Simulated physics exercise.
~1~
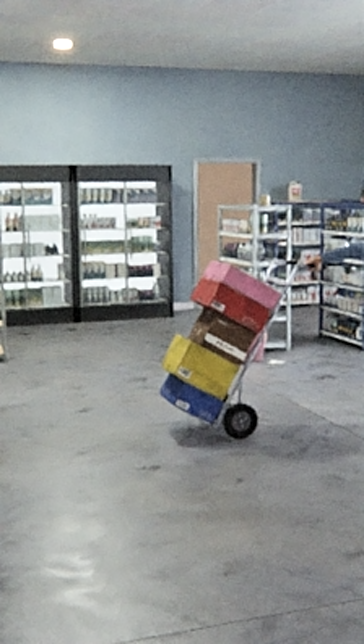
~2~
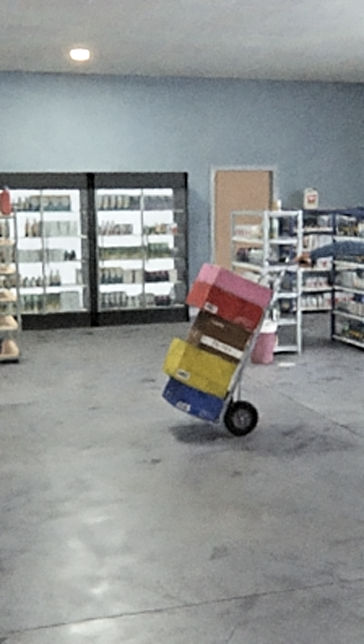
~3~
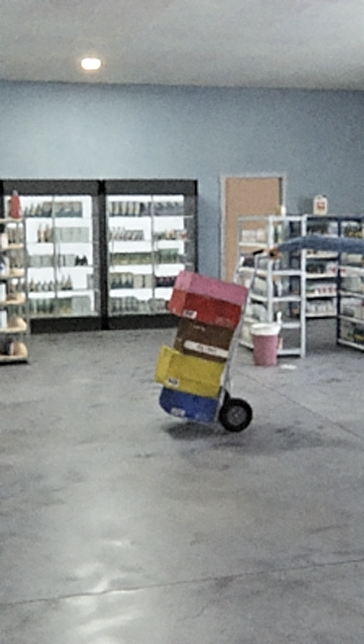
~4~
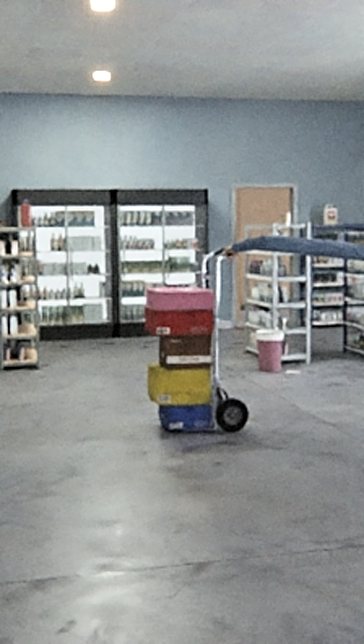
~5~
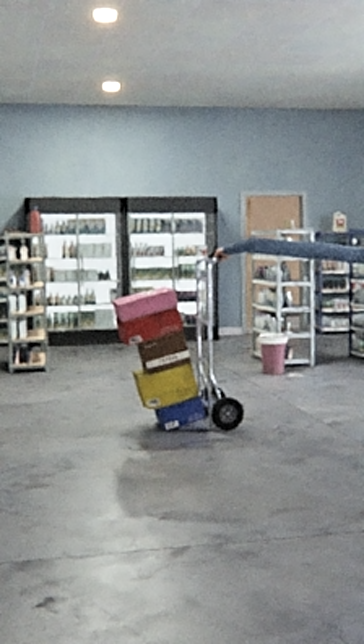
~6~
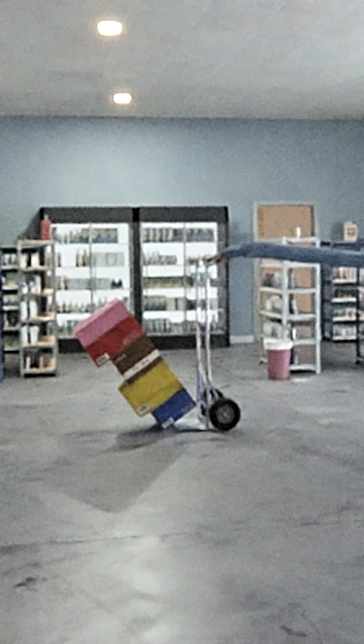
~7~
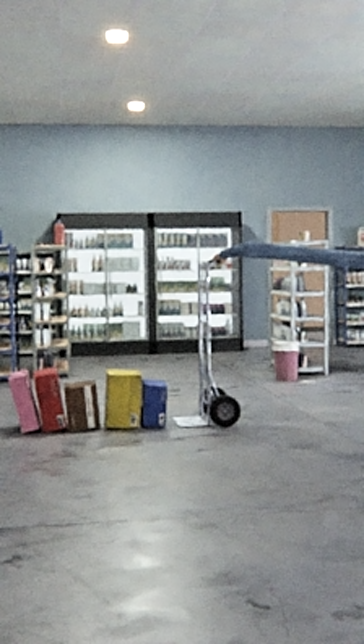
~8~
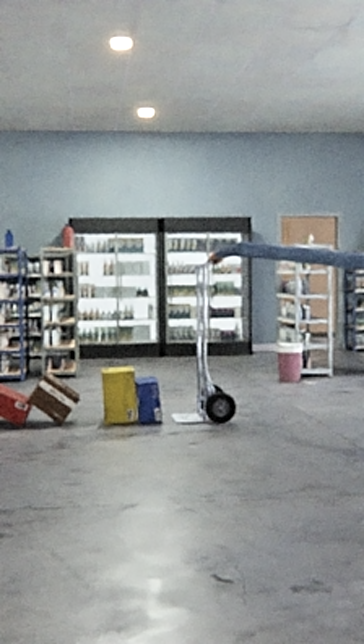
At the start, a two-wheeled hand truck leans back to the right on a shop floor, stacked with a blue parcel at the bottom, then yellow, brown, red and pink boxes. As the view drifts slightly sideways, the truck swings upright, and a blue-sleeved arm comes into sight holding its handle. The truck stops upright, but the stack keeps tipping left. The boxes topple off and land in a row on the floor. The red and brown boxes tumble farther left and the pink one leaves view, while the yellow and blue ones stand near the empty, upright truck.
